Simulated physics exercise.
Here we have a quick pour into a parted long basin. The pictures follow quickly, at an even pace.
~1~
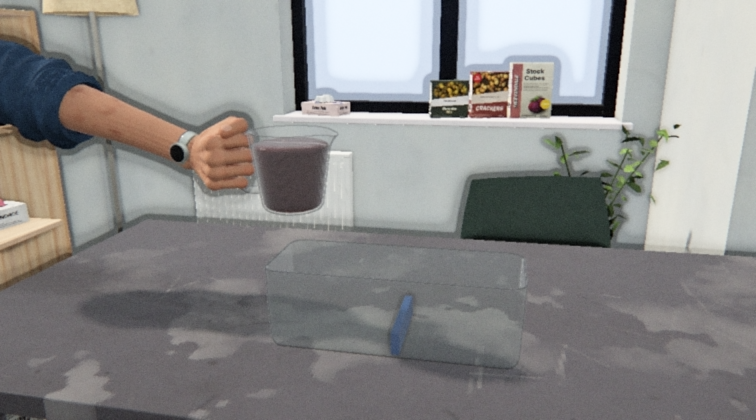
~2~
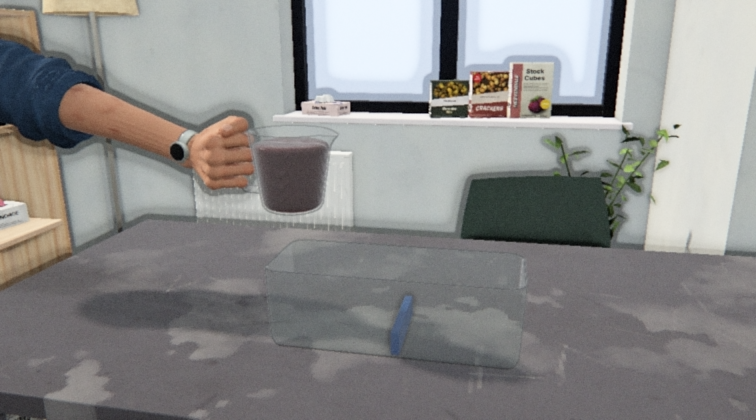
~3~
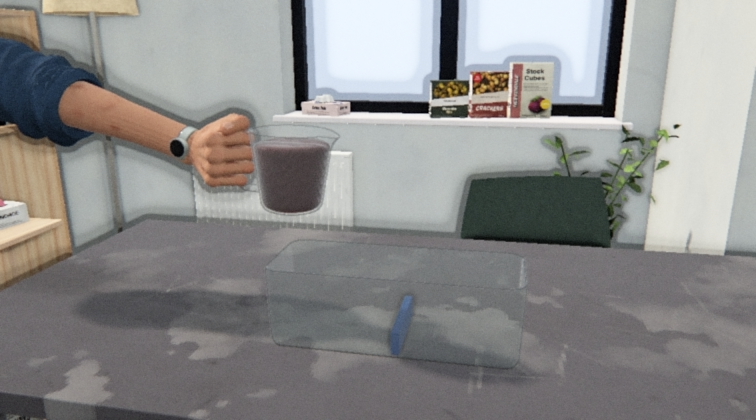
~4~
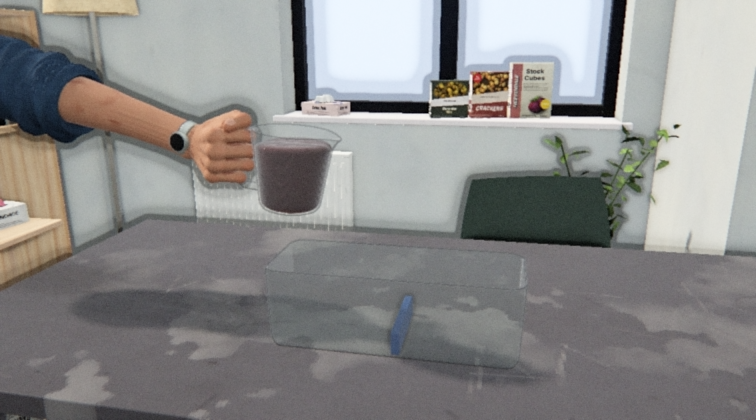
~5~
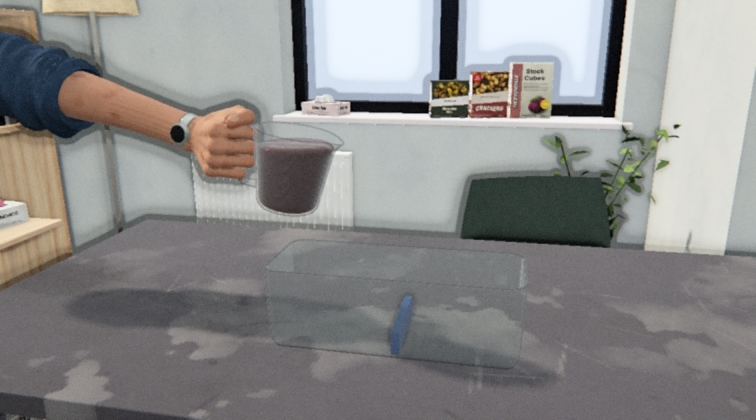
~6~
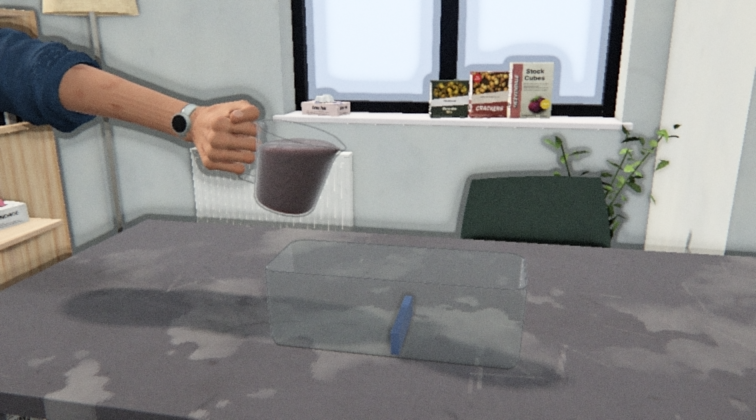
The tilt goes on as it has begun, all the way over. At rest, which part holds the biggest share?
The left section gets the most.
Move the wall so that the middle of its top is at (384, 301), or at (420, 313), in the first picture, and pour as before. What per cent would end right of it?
The first gives 55 %, the second 5 %.
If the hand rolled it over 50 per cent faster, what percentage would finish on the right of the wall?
Some 20 per cent.
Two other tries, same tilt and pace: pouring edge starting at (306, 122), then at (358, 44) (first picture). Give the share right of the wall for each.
About 15 and 80 per cent.
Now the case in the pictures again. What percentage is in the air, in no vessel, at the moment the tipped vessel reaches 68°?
Roughly 20 in a hundred.
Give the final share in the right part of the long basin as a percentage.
Near 25 %.
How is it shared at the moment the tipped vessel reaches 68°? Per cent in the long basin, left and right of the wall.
Left about 10, right about 0.
A moment on, the tilt is 68° and 69 per cent is still to pour, 9 is left of the wall and 2 right of it.
Next, the tilt is 98° and 16 per cent is still to pour, 52 is left of the wall and 18 right of it.
Then the tilt is 103° and 1 per cent is still to pour, 77 is left of the wall and 20 right of it.
Later the tilt is 103° and 0 per cent is still to pour, 75 is left of the wall and 23 right of it.
Finally, 75 per cent lies left of the wall, 24 right of it and 2 outside.
